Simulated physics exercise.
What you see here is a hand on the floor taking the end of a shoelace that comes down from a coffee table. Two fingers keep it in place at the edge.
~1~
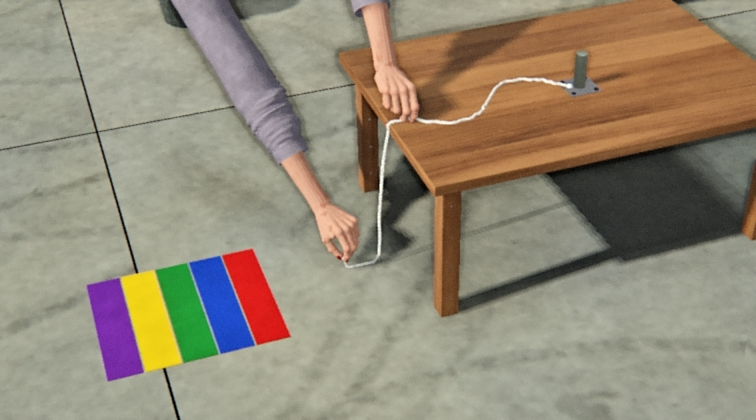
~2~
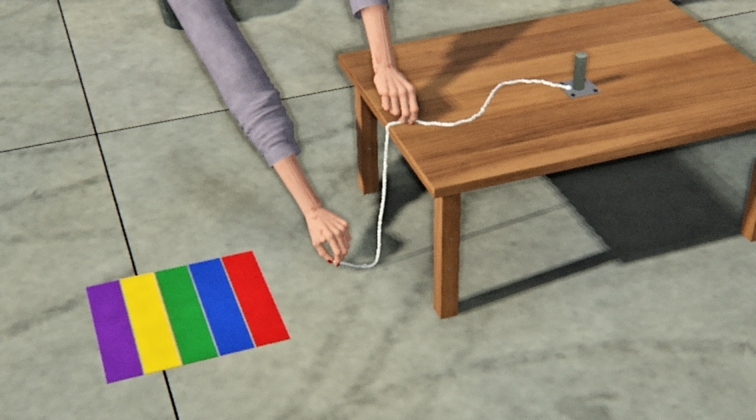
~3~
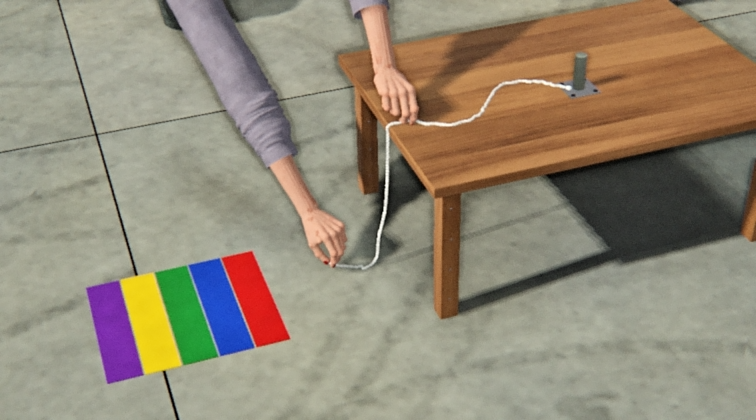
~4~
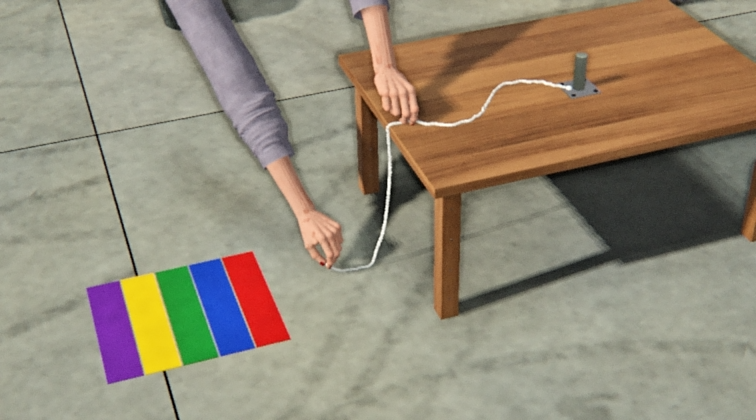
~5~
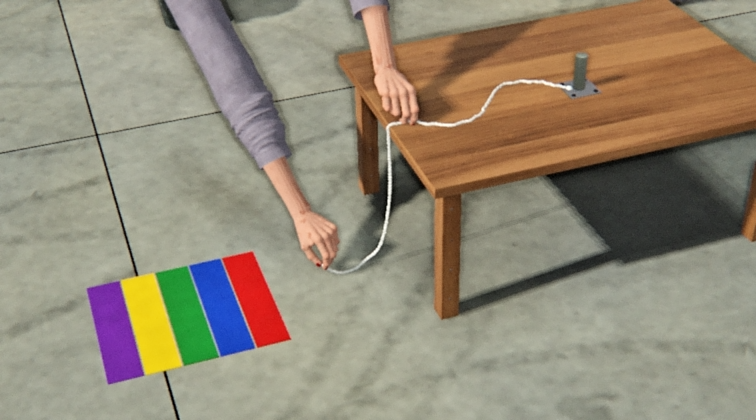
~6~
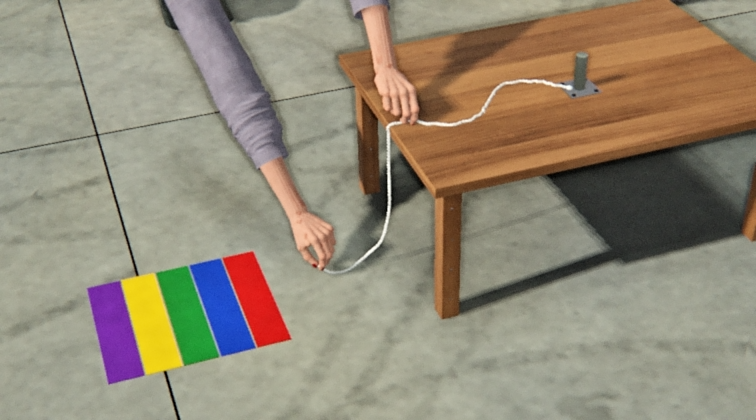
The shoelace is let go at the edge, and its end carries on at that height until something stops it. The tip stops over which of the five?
Over the green strip.
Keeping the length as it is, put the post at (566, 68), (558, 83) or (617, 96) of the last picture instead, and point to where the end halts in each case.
It works out at around (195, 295), (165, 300) and (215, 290) for the three tries.
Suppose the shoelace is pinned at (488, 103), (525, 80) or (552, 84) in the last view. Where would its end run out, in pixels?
Going try by try, I'd put it close to (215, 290), then (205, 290), and finally (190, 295).
Soon after, end near (242, 283); over red.
After that, end near (204, 292); over blue.
At the stop, end near (181, 298); over green. The end stops over the green strip.
